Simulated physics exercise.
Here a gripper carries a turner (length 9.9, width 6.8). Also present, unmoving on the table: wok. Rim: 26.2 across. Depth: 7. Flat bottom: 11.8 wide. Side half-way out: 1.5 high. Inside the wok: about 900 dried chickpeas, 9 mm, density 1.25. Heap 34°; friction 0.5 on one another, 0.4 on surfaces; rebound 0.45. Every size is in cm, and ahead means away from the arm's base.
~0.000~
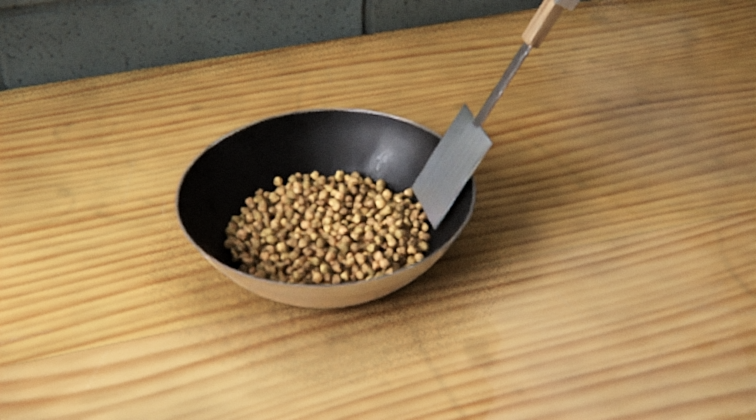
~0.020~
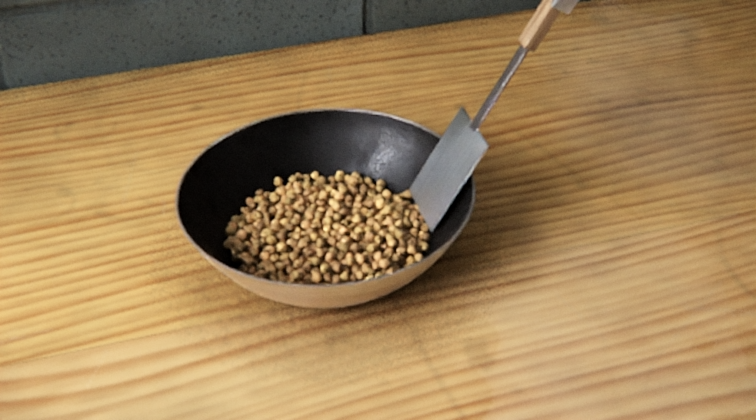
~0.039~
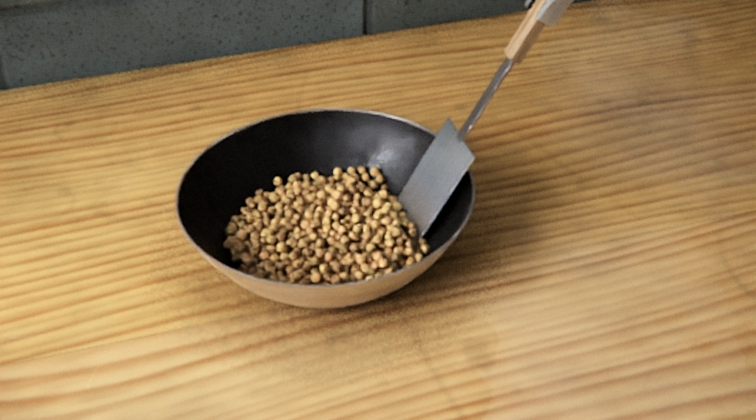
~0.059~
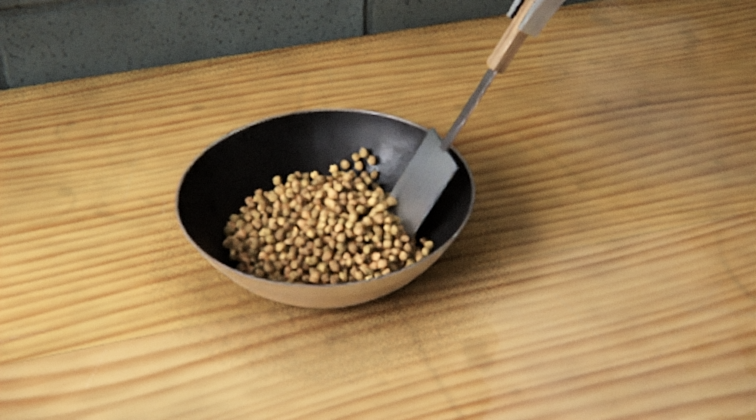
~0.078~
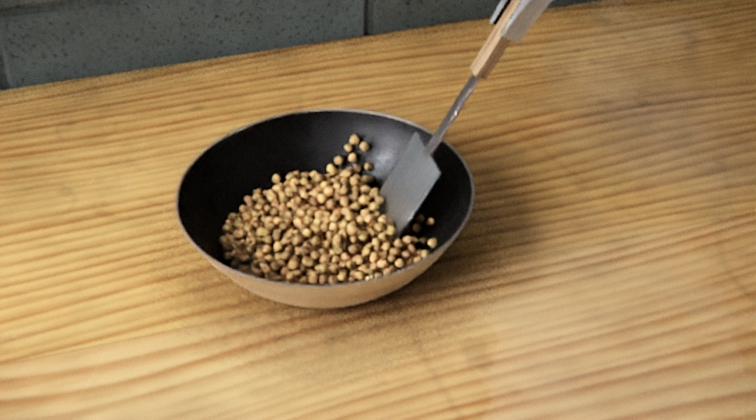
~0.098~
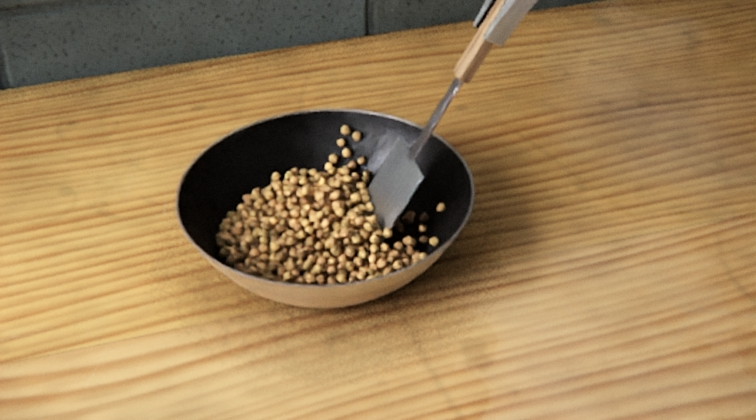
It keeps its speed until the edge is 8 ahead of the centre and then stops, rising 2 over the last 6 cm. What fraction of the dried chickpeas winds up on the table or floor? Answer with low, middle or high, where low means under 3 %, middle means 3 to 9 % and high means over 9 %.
High.
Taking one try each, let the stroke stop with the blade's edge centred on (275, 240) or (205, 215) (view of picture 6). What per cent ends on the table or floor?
First try roughly 0 percent, second roughly 30 percent.
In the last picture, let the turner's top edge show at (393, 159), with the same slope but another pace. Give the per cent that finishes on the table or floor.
Expect some 15 per cent there.
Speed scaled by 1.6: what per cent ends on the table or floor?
20 %.
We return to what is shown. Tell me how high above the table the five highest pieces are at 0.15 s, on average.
Roughly 6 cm above the table.
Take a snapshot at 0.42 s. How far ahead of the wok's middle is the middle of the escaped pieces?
Roughly 18 centimetres ahead.
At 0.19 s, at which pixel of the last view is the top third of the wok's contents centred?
I'd put it close to (261, 227).
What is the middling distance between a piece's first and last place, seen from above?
Somewhere around 3 centimetres, I'd say.
After 0.15 s, sloping 59°, highest piece 7 above the table; 900 in the wok.
After 0.19 s, sloping 59°, highest piece 7 above the table; 900 in the wok.
After 0.42 s, sloping 59°, highest piece 8 above the table; 791 in the wok, 59 on the table or floor, 50 on the blade or in flight.
After 1.47 s, sloping 59°, highest piece 7 above the table; 791 in the wok, 109 on the table or floor.
At rest, 791 in the wok, 109 on the table or floor. That is 12 % on the table or floor.
